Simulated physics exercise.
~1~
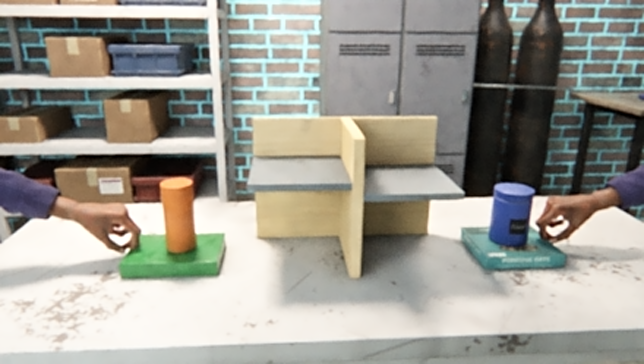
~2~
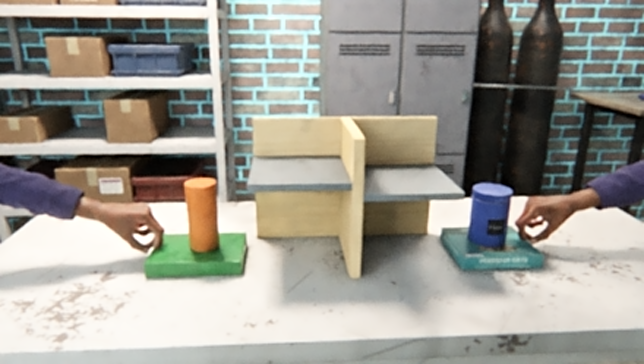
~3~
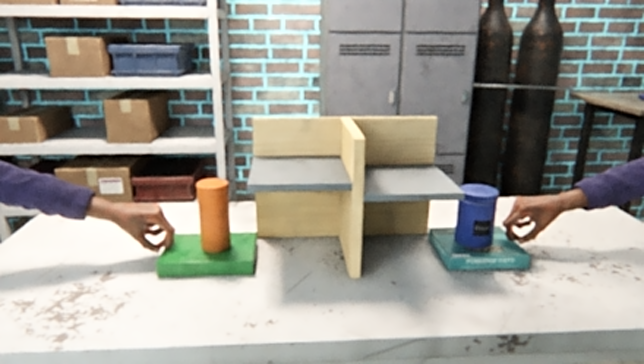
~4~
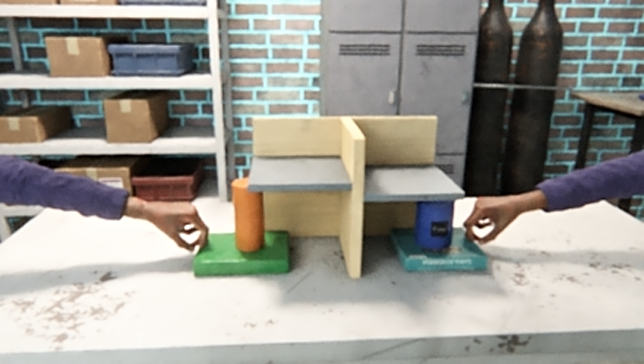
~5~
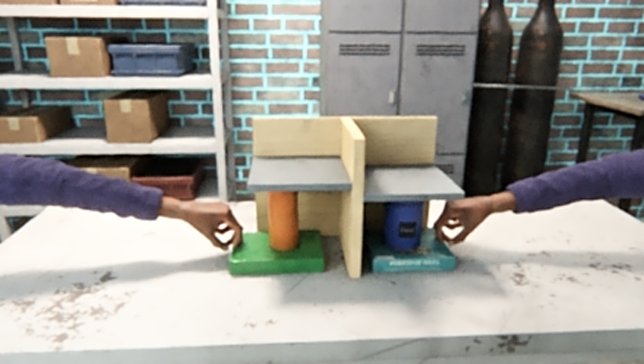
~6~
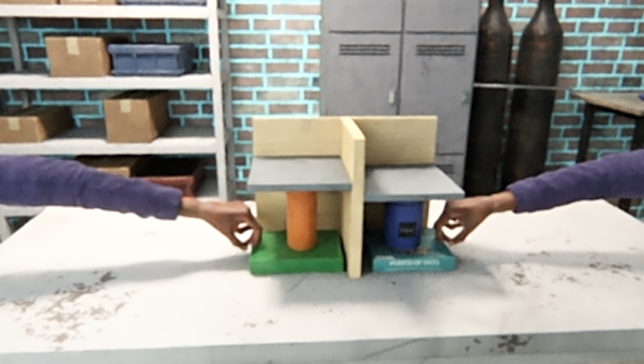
At first, an orange cylinder stands on a green tray at the left of a worn white table, and a blue jar stands on a turquoise packet at the right, with a wooden rack holding gray shelves between them. A hand on each side pushes its load steadily inward. The orange cylinder and the blue jar stay upright as they near the rack, then begin to slide beneath the shelves. The blue jar stops under the right shelf, while the green tray moves slightly farther right. Finally, both objects stand upright below the shelves, having cleared them.
